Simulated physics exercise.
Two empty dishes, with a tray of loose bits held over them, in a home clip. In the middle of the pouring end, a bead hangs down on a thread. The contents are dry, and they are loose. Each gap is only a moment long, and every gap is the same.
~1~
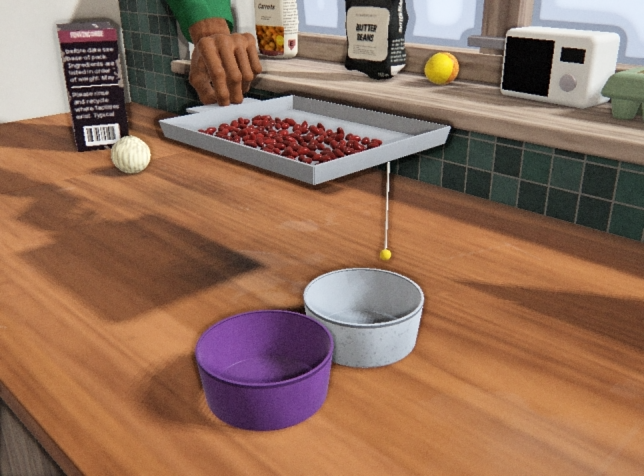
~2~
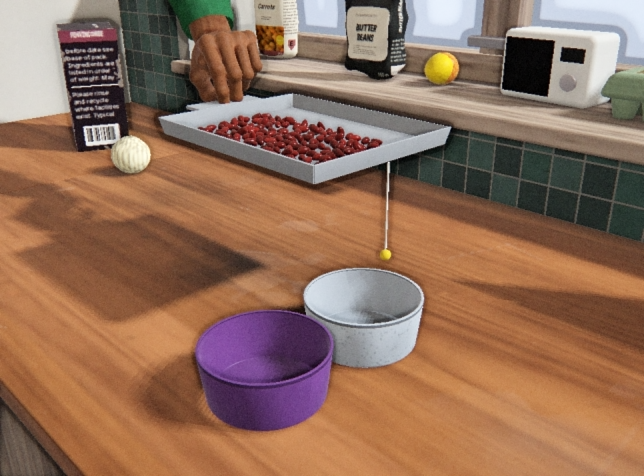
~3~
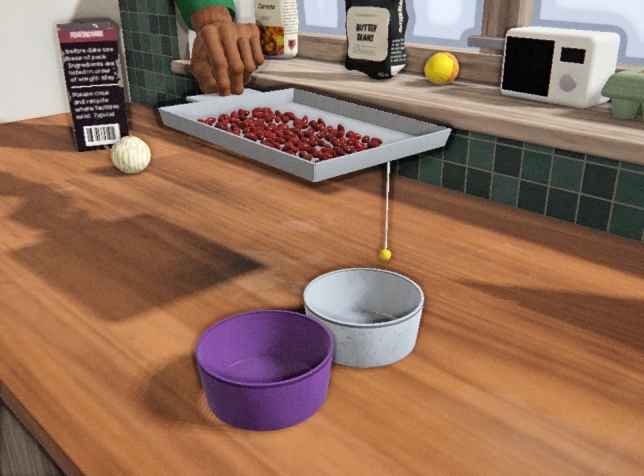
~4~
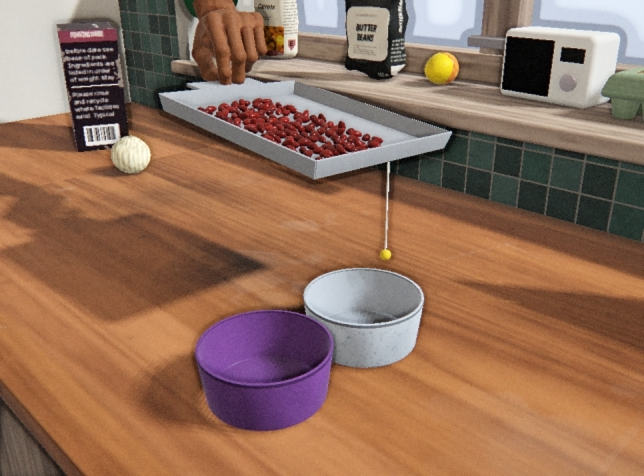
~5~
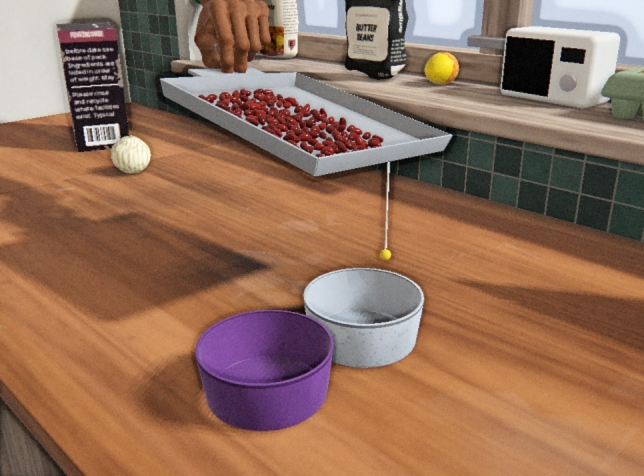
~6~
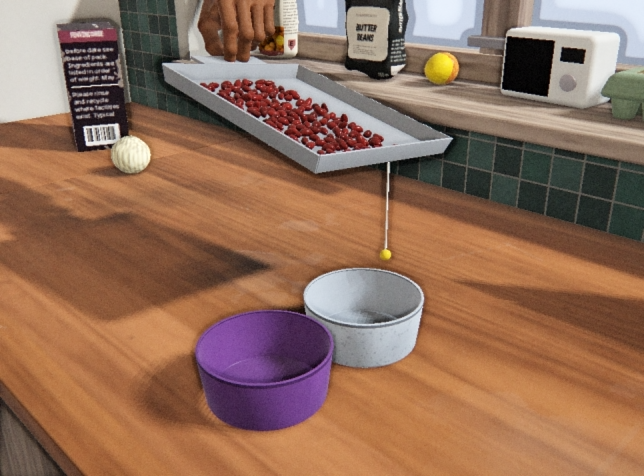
A hand gradually raises the back of a tray of red beans above two dishes.
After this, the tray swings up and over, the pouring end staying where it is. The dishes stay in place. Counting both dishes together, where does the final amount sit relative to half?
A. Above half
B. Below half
(B) Below half.
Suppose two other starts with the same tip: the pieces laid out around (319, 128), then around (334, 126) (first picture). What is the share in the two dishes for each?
You'd get about 0 per cent first and about 0 per cent second.
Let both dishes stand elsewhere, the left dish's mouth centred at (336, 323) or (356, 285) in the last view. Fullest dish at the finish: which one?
Well, the right-side one at the first spot and the right-side one at the second.
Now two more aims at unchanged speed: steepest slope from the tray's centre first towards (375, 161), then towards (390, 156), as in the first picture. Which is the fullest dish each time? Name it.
Going by the two slopes in order, it's the right-side one and then the right-side one.
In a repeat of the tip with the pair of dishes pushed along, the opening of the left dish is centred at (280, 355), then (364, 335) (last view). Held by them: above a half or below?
Placing 1: A minority of it. Placing 2: A minority of it.
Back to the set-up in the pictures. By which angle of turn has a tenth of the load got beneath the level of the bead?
It sits at roughly 95°.
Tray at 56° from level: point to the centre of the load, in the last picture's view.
Look close to (388, 123) in the last picture.
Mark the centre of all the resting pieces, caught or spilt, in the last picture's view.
Near (453, 296), more or less.
Soon, tray tipped steeply; all on the tray.
A while on, tray tipped right over; most on the tray; a small part outside both.
Towards the end, tray tipped past a quarter turn; a stray few in the right dish; nearly all outside both.
Finally, tray tipped past a quarter turn; none in the left dish; a stray few in the right dish; nearly all outside both.
